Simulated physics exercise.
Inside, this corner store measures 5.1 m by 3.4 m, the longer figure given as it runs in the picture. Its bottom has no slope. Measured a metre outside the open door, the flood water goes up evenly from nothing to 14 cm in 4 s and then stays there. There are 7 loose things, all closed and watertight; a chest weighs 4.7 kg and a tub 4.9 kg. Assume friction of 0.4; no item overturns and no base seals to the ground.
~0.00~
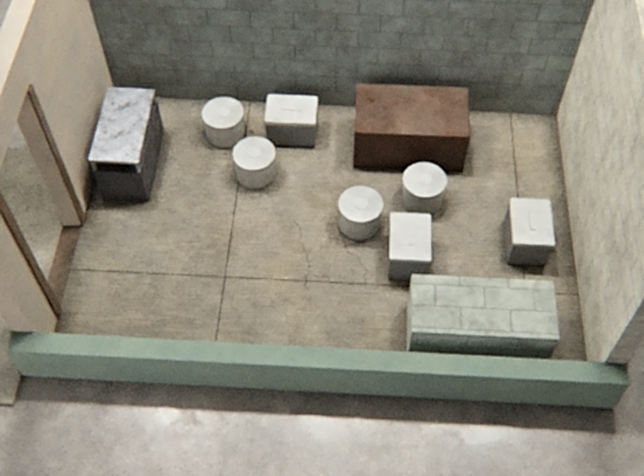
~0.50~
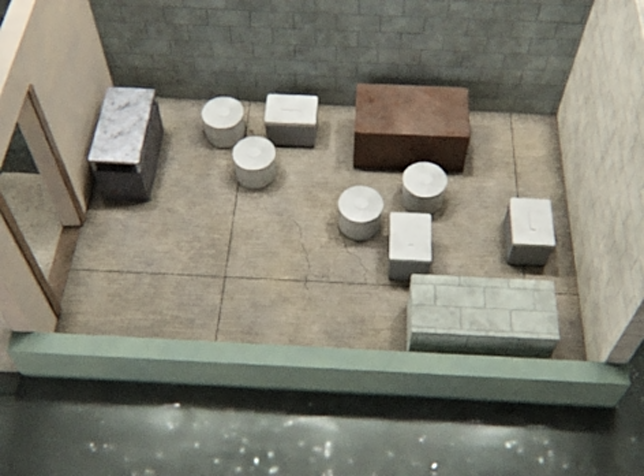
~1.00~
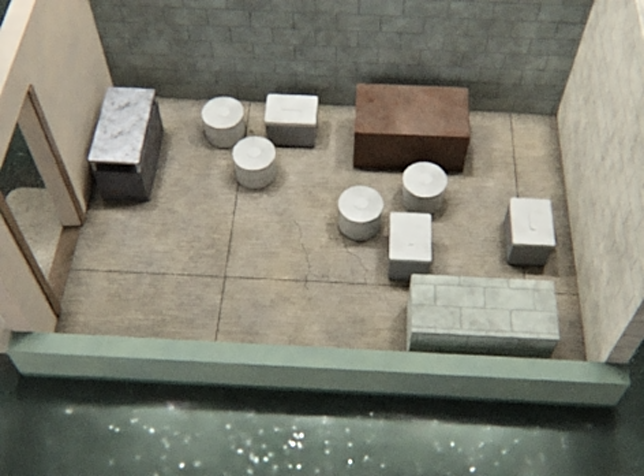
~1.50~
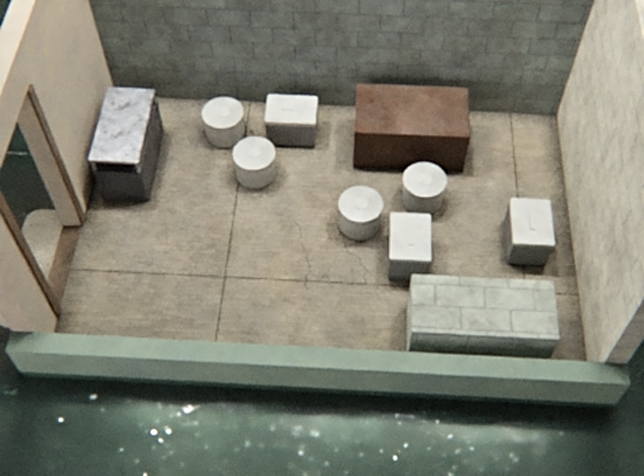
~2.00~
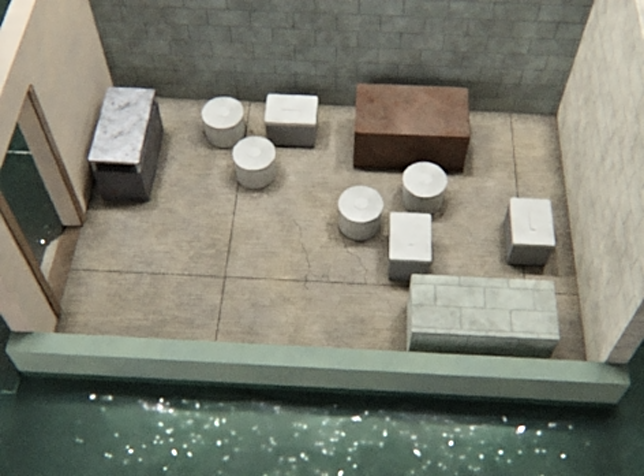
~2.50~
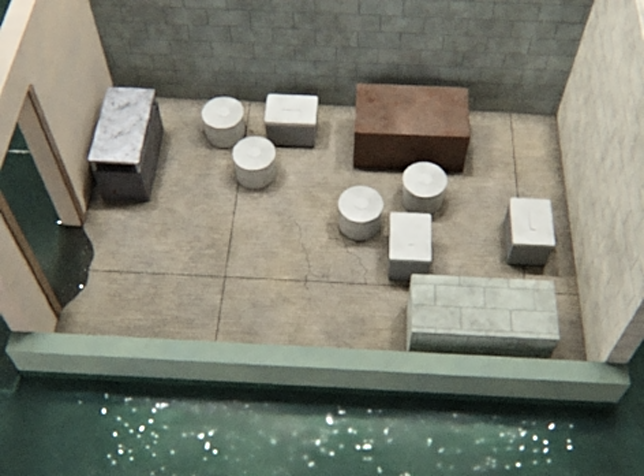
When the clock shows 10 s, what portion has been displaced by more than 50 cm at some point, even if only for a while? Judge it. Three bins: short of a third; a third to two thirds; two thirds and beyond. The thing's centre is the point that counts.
I expect the share that gets shoved will be in the middle band.
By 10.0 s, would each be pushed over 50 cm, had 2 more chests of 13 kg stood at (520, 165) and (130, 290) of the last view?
Order as asked - inside the cutoff and beyond the cutoff.
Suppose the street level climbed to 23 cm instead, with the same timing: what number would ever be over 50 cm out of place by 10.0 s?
In that case the number is 5.
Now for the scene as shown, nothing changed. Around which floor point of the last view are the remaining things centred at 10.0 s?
Roughly at (408, 180).
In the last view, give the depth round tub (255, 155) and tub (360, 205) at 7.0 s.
About 3 and 3 cm.
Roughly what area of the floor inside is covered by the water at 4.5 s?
Around 4.0 m2 of it.
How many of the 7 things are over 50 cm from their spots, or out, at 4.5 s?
By that time the total stands at 0.
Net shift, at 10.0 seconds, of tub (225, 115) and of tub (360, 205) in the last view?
Respectively 0 and 120 cm.
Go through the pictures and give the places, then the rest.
In the first frame, a chest at (532, 221), on the bottom; a tub at (361, 204) rests on the ground; water covers 0.0 m2; 0 of 7 have shifted.
In the second frame, a chest at (532, 221), on the bottom; a tub at (361, 204) rests on the ground; 0.0 m2 under water; 0 of 7 have shifted.
In the third frame, a chest at (532, 221) rests on the ground; a tub at (361, 204), on the bottom; water covers 0.0 m2; 0 of 7 have shifted.
In the fourth frame, a chest at (532, 221), on the bottom; a tub at (361, 204) rests on the ground; water covers 0.0 m2; 0 of 7 have shifted.
In the fifth frame, a chest at (532, 221) rests on the ground; a tub at (361, 204), on the bottom; water covers 0.0 m2; 0 of 7 have shifted.
In the sixth frame, a chest at (532, 221) rests on the ground; a tub at (361, 204), on the bottom; water covers 0.1 m2; 0 of 7 have shifted.
After 3.5 s 0 of 7 are over 50 cm from their spots; 0 afloat.
After 4.5 s 0 of 7 are over 50 cm from their spots; 0 afloat.
After 7.0 s 0 of 7 are over 50 cm from their spots; 1 afloat.
After 10.0 s 3 of 7 are over 50 cm from their spots, and 3 have been at some point; 5 afloat.
